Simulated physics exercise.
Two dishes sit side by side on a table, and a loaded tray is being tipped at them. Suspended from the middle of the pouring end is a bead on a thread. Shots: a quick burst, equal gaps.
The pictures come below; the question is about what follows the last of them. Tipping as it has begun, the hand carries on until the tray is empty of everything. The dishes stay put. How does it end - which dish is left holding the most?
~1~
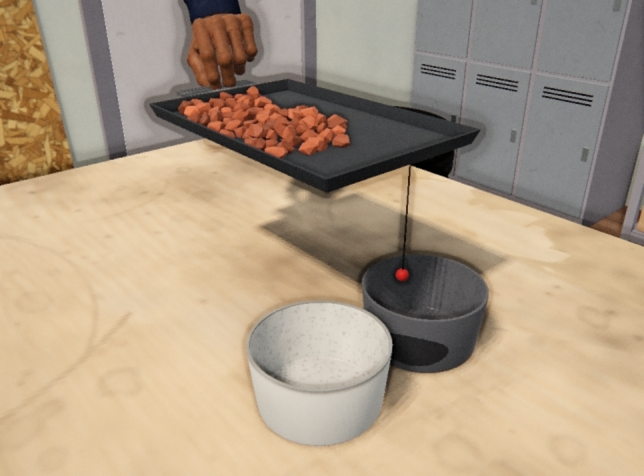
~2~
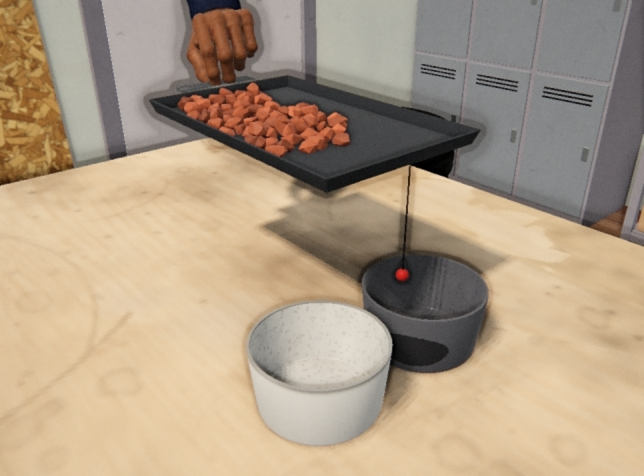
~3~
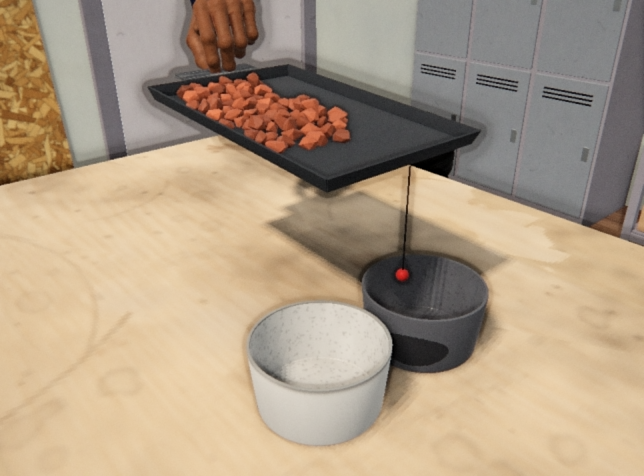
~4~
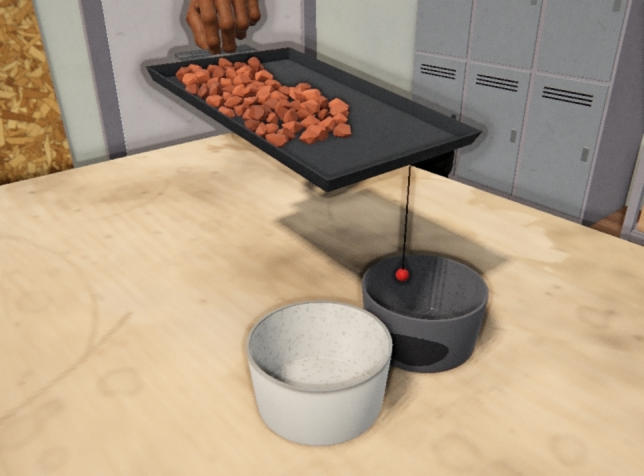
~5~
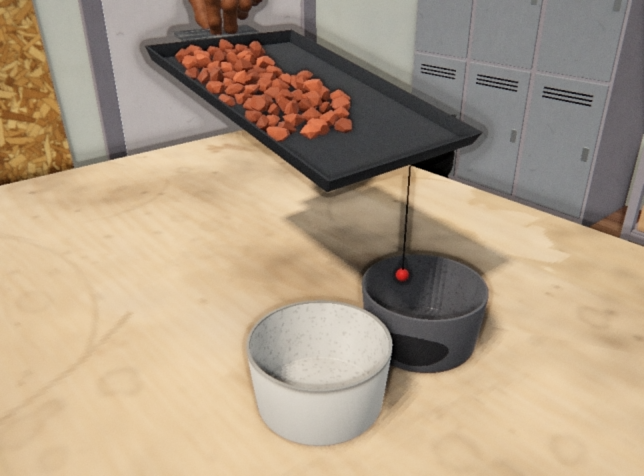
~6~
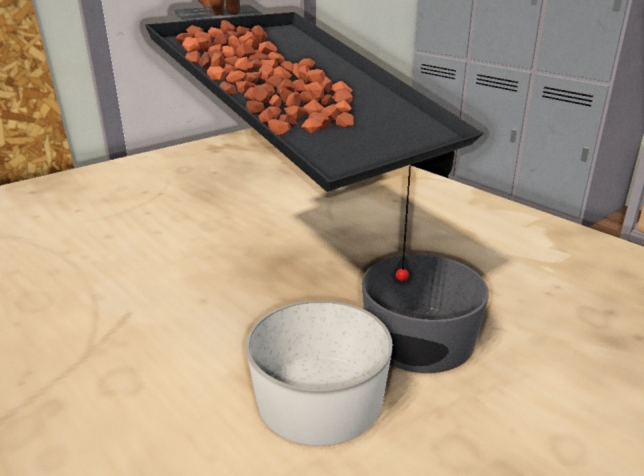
The fuller one at the end is the dish on the right, no doubt.
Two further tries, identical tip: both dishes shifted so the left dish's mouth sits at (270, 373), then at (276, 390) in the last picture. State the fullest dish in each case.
Try 1 - the dish at right; try 2 - the dish at right.
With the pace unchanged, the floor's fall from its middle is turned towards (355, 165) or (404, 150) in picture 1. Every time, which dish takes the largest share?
The leftmost dish; the rightmost dish.
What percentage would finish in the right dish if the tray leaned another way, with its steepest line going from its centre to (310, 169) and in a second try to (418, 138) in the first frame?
The first try gives close to 0 per cent, the second close to 30 per cent.
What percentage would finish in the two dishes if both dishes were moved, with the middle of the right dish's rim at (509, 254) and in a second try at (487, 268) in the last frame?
Result, in turn: 40 %, 70 %.
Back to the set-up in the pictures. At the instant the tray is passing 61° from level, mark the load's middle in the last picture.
Near the pixel (412, 160).
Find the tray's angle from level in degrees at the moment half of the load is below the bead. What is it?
At about 75°.
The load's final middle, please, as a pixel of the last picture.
The centre comes to rest near (447, 376).
Soon after the last picture, tray tipped steeply; about two thirds on the tray; a stray few in the left dish; a stray few outside both; about a third in the air.
A little later, tray tipped past a quarter turn; a stray few on the tray; a small part in the left dish; about a quarter in the right dish; about half outside both; a small part in the air.
Later still, tray tipped past a quarter turn; a small part in the left dish; about a third in the right dish; about half outside both.
At rest, tray tipped past a quarter turn; a small part in the left dish; about a third in the right dish; about half outside both.
